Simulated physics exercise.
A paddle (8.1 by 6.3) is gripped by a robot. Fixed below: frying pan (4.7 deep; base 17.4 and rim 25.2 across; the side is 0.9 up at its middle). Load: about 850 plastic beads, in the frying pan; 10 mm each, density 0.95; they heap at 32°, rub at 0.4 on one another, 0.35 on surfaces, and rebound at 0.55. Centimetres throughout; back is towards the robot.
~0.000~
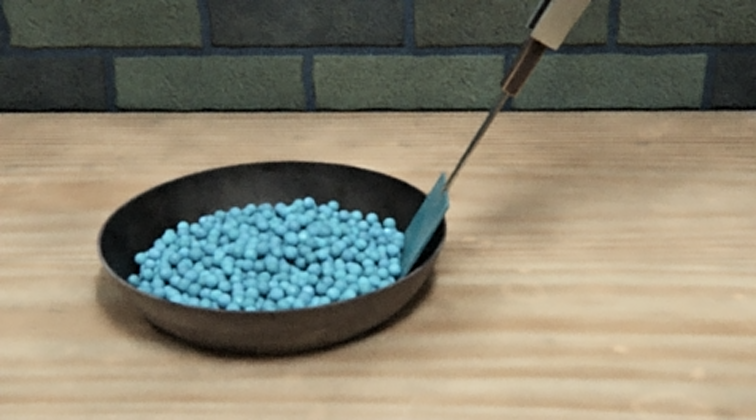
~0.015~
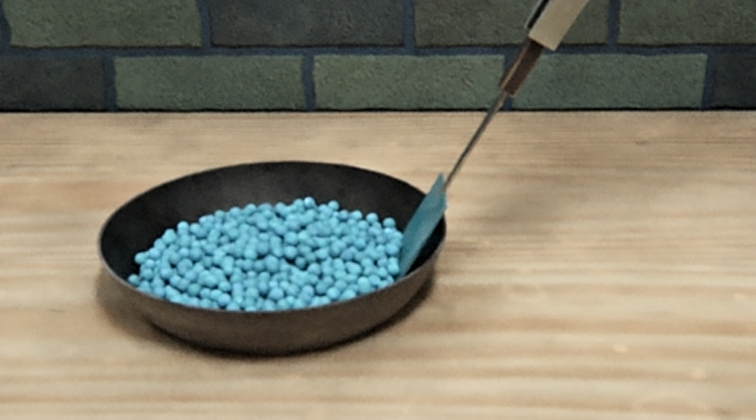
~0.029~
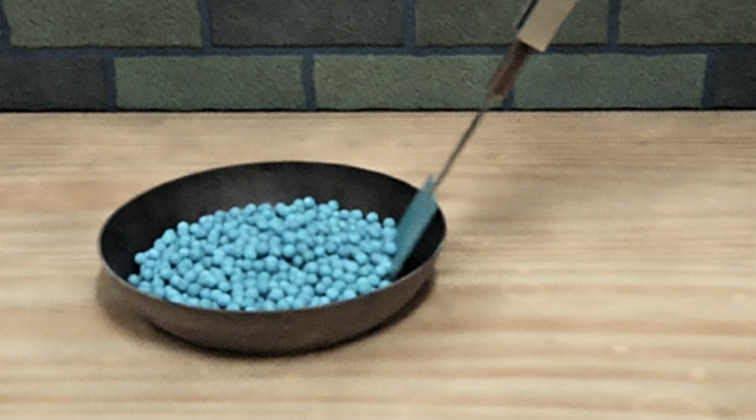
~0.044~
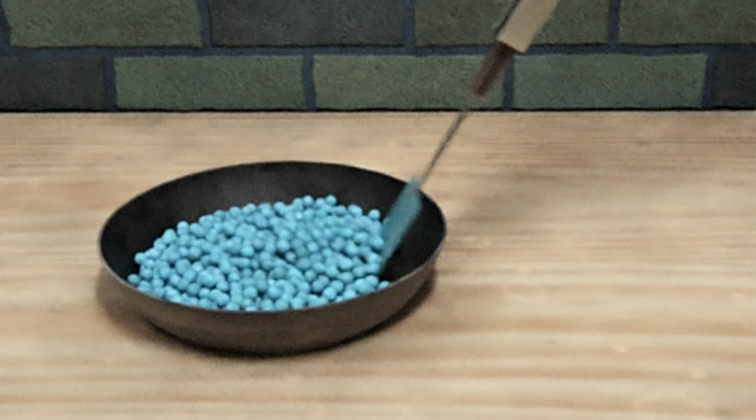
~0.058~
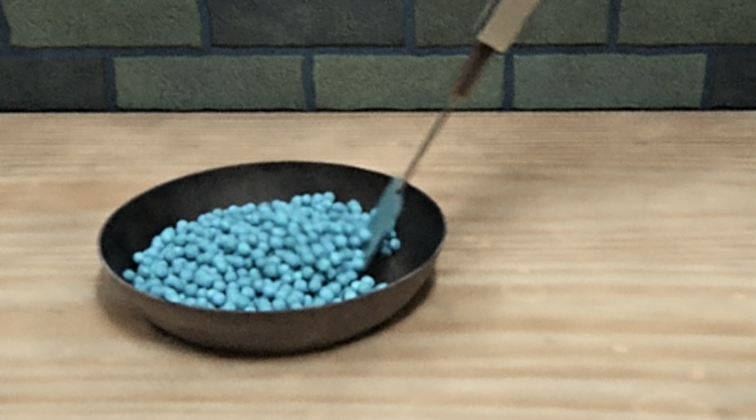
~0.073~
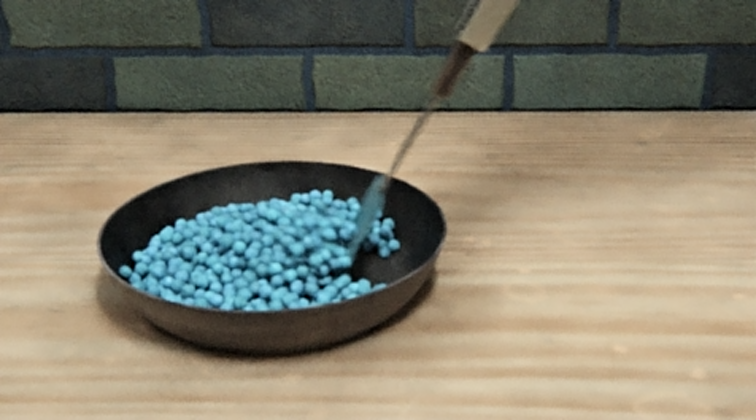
In a dark frying pan, a blue paddle pushes through blue beads toward the left.
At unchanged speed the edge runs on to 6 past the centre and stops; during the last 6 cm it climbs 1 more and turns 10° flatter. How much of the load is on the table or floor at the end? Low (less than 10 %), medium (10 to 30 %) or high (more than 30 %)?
A low share, less than 10 %, ends on the table or floor.
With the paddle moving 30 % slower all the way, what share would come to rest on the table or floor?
Then about 0 per cent.
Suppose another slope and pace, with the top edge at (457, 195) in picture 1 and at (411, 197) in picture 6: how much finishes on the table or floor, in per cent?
Some 0 per cent.
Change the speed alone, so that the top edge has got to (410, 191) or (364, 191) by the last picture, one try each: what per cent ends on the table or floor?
About 0 and 5 per cent.
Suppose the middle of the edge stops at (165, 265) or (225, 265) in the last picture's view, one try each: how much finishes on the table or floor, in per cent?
Some 10 and 0 per cent.
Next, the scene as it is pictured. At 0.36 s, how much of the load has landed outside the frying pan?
About 0 per cent.
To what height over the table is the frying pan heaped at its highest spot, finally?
Roughly 5.5 cm.
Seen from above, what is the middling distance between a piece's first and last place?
Some 3 cm.
By 0.11 s, sloping 61°, highest piece 8 above the table; 851 in the frying pan.
By 0.14 s, sloping 57°, highest piece 8 above the table; 851 in the frying pan.
By 0.36 s, sloping 51°, highest piece 5 above the table; 839 in the frying pan, 10 on the table or floor, 2 on the blade or in flight.
By 1.41 s, sloping 51°, highest piece 5 above the table; 838 in the frying pan, 13 on the table or floor.
Final count, 838 in the frying pan, 13 on the table or floor. That is 2 % on the table or floor.
